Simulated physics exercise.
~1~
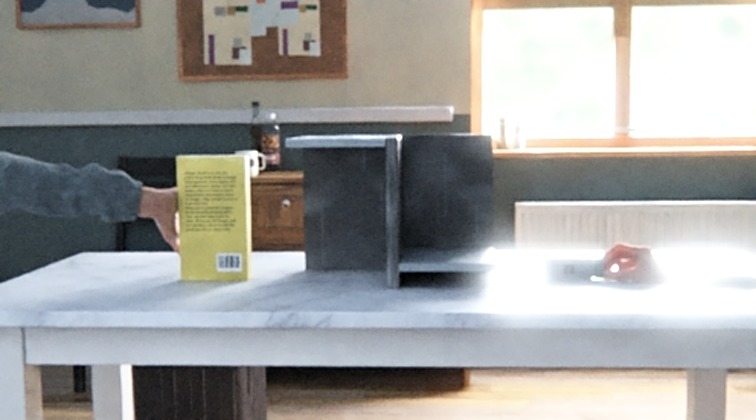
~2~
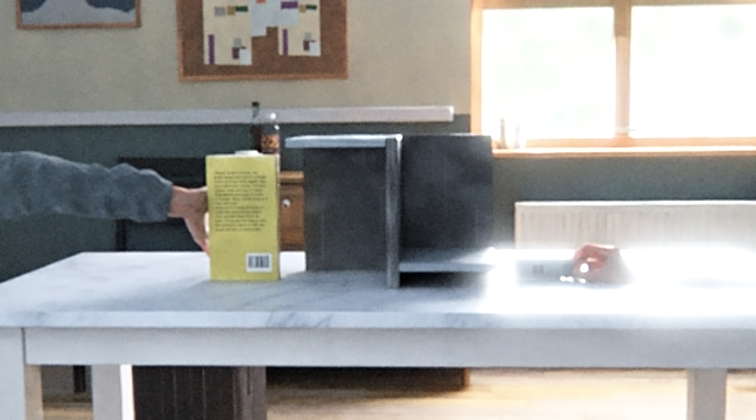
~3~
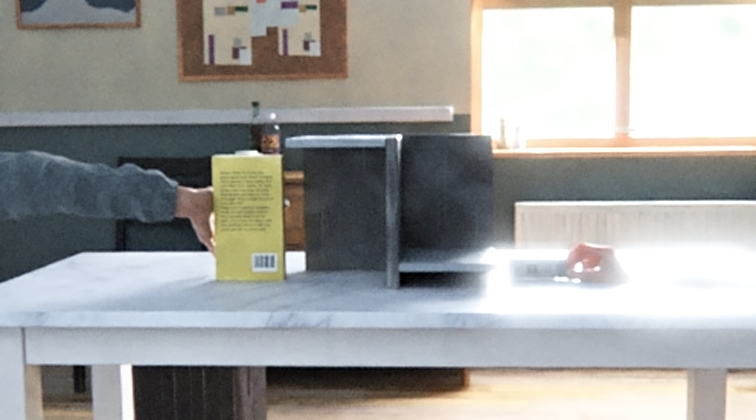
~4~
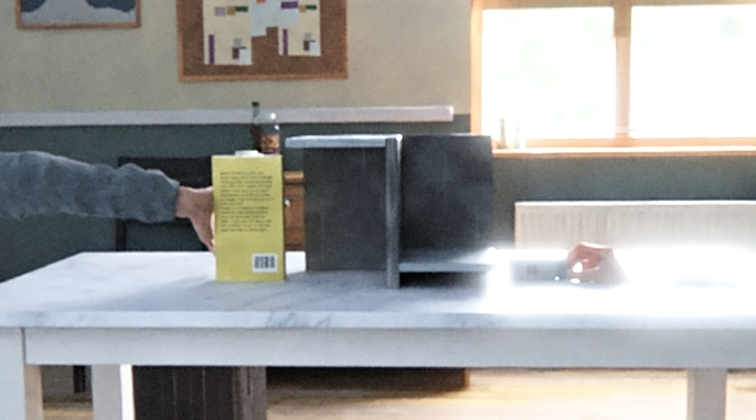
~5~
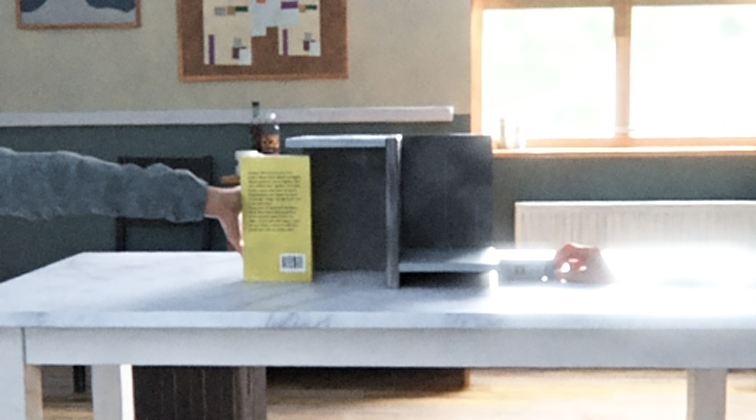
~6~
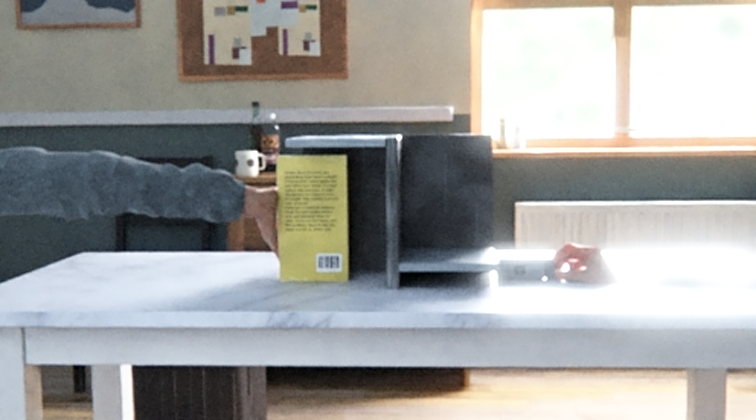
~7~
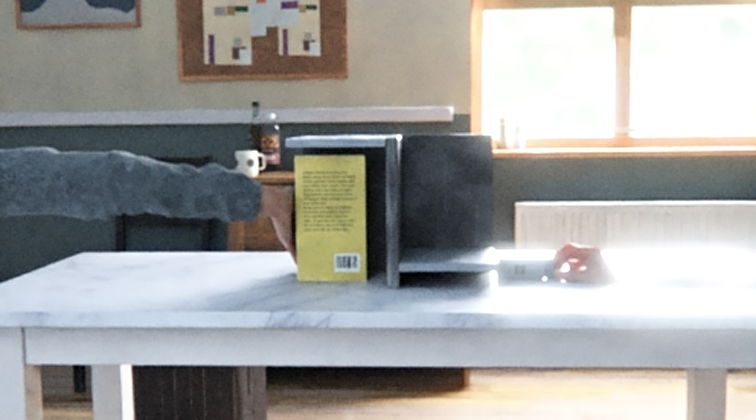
A hand slides a yellow book right under a shelf while another object stops beside it.
